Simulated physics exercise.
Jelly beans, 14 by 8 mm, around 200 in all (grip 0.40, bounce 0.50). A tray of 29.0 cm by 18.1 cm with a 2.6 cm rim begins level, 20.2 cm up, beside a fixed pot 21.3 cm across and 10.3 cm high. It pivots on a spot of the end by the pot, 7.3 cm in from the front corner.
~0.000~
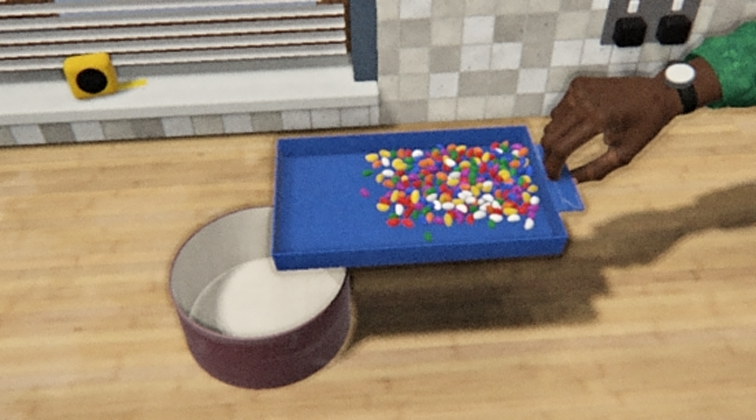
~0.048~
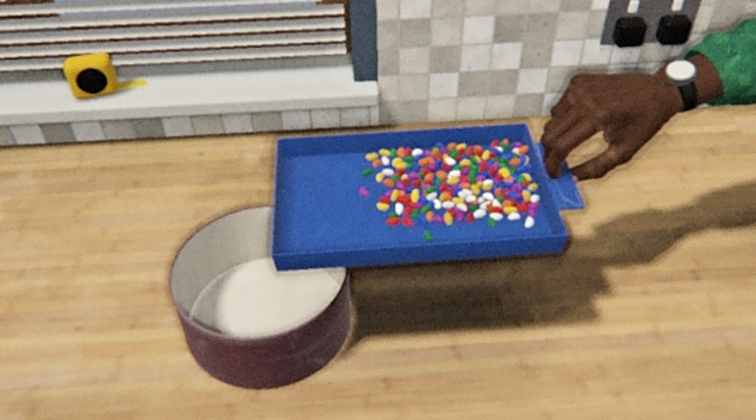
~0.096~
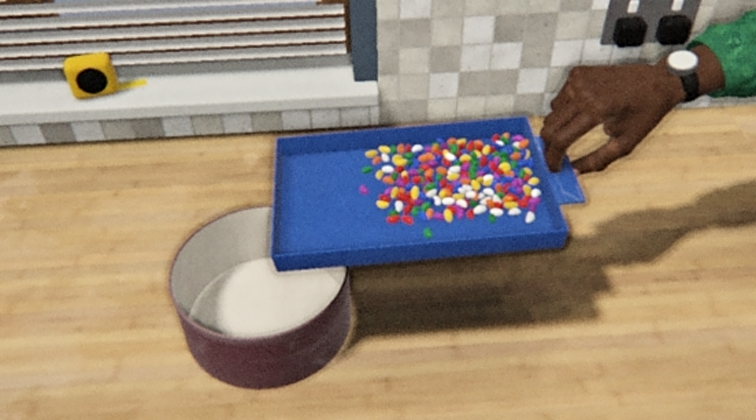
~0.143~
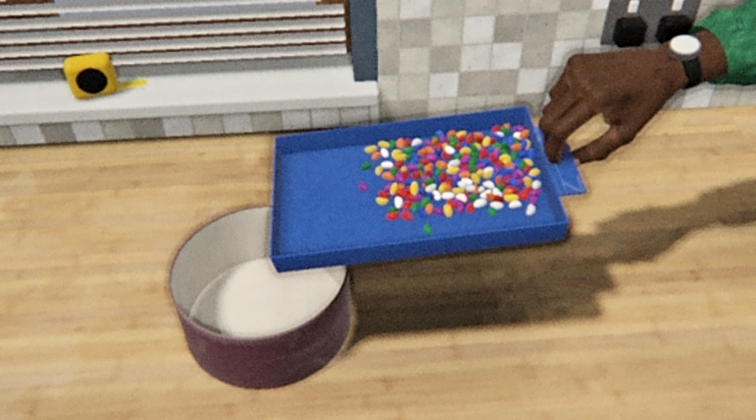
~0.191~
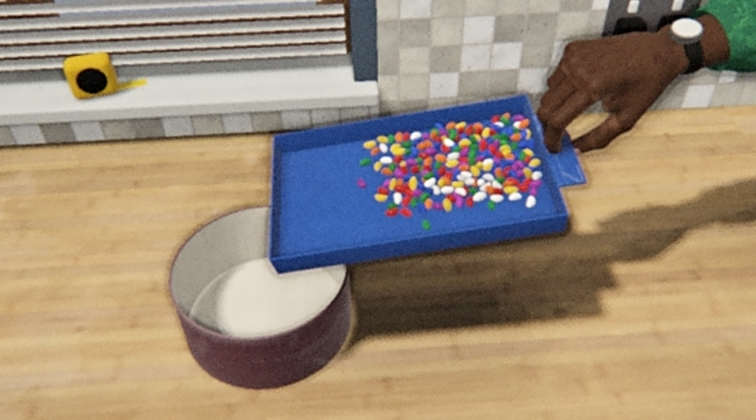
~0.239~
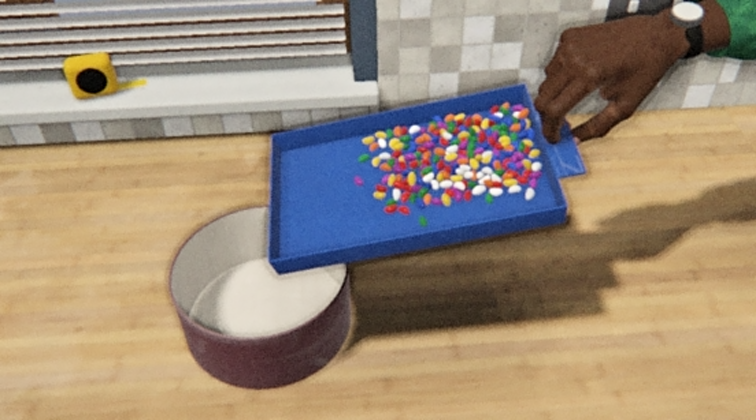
A blue tray of colorful jelly beans started out level, then tilted slightly as a hand raised its right end, while its left end stayed over the rim of a round pot on the counter.
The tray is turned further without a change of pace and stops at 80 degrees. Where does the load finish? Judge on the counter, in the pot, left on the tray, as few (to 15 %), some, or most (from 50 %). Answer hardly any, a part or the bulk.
On the counter: A part; in the pot: A part; left on the tray: A part.
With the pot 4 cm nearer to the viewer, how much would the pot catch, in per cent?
It would be near 60 per cent.
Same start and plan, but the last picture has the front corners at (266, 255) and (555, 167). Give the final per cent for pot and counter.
Pot 55, counter 10.
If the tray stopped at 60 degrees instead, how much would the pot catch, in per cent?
It would be near 15 per cent.
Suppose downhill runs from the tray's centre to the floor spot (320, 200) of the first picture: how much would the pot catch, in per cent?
About 45 per cent.
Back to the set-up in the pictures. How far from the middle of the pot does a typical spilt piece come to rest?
Some 26 cm.
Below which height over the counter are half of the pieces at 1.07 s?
About 22 cm.
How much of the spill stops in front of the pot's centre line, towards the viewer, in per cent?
About 100 per cent.
After 0.74 s, tilt 44 degrees; the tray holds 100 %, the pot 0 %.
Then, at 1.07 s, tilt 66 degrees; the tray holds 80 %, the pot 5 %.
After 1.50 s, tilt 80 degrees; the tray holds 55 %, the pot 20 %.
By 3.3 s all is still; counter 30 %, pot 30 %, tray 35 %.
